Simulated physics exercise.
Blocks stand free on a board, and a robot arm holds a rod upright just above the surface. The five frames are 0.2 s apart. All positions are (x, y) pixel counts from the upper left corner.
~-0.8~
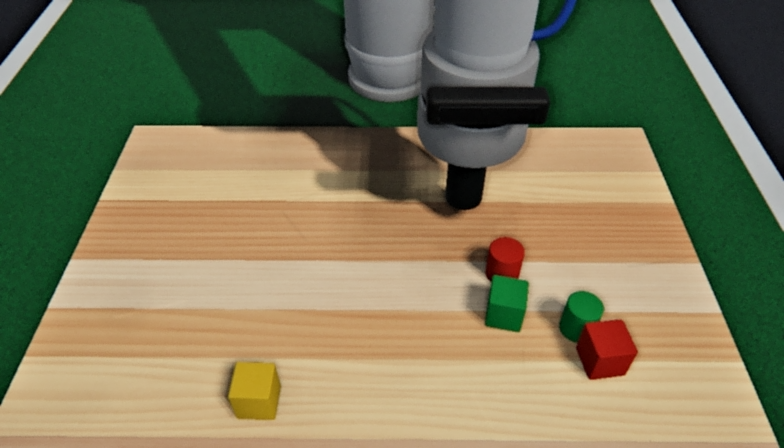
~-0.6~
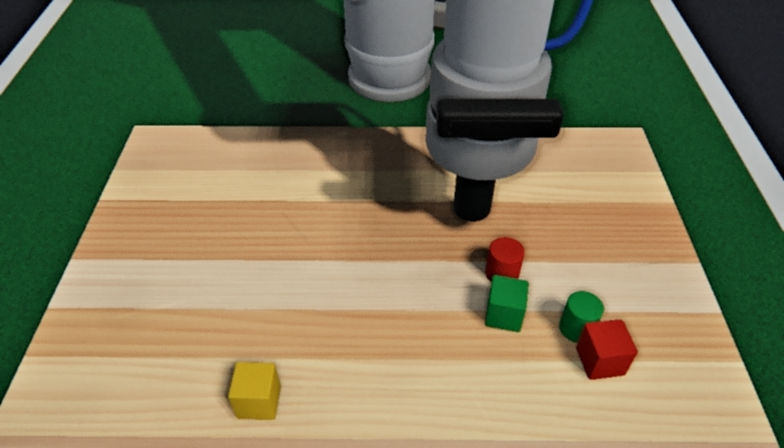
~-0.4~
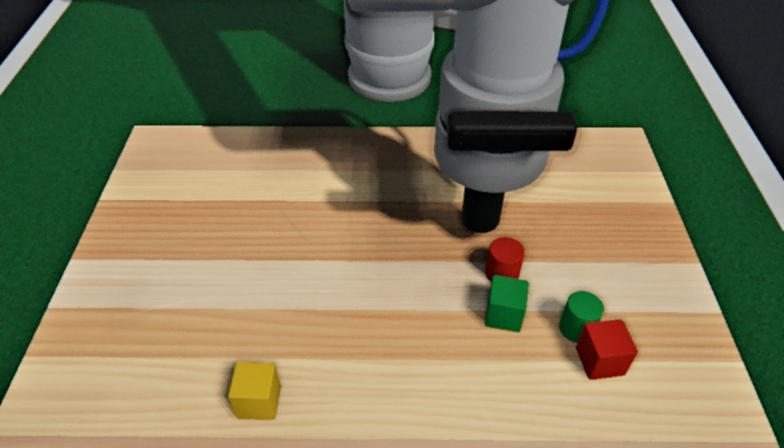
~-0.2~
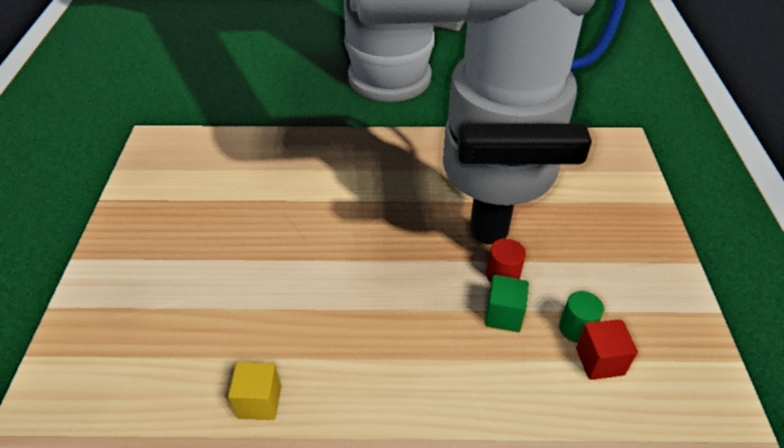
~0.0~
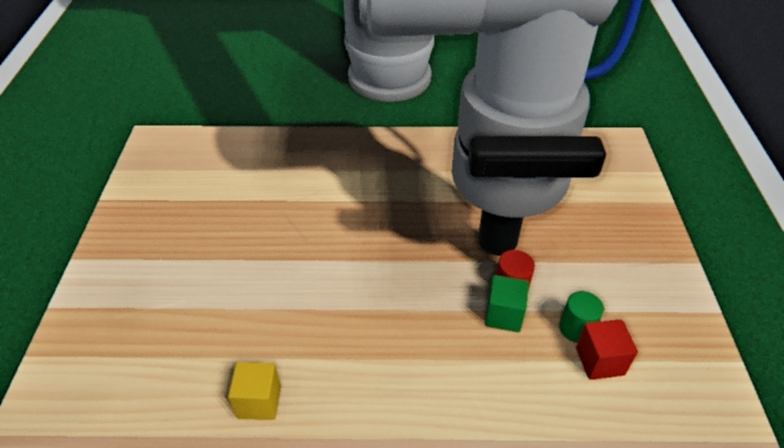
A robot arm slid its black rod down and to the right across a wooden board, then nudged the red round block slightly, while the green, yellow and other red blocks stayed still.
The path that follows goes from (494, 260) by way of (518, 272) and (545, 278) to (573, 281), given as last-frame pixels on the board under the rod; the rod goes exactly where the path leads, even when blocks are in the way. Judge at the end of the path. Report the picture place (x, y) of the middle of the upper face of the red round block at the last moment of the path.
Pixel (546, 283).
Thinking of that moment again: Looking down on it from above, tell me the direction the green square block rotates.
Its rotation is clockwise.
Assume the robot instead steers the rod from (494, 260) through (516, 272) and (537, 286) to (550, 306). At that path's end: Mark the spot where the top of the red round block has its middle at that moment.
The centre of its top will be at (555, 314).
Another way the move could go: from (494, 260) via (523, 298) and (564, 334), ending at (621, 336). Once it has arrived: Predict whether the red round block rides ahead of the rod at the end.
Final position: To the side or behind.
The first path, step by step. Halfway along, rod (538, 259); green square block (513, 299), turned 30° clockwise; red round block (544, 282).
At the end, rod (579, 263); green square block (513, 299), turned 30° clockwise; red round block (546, 283); green round block not moved.
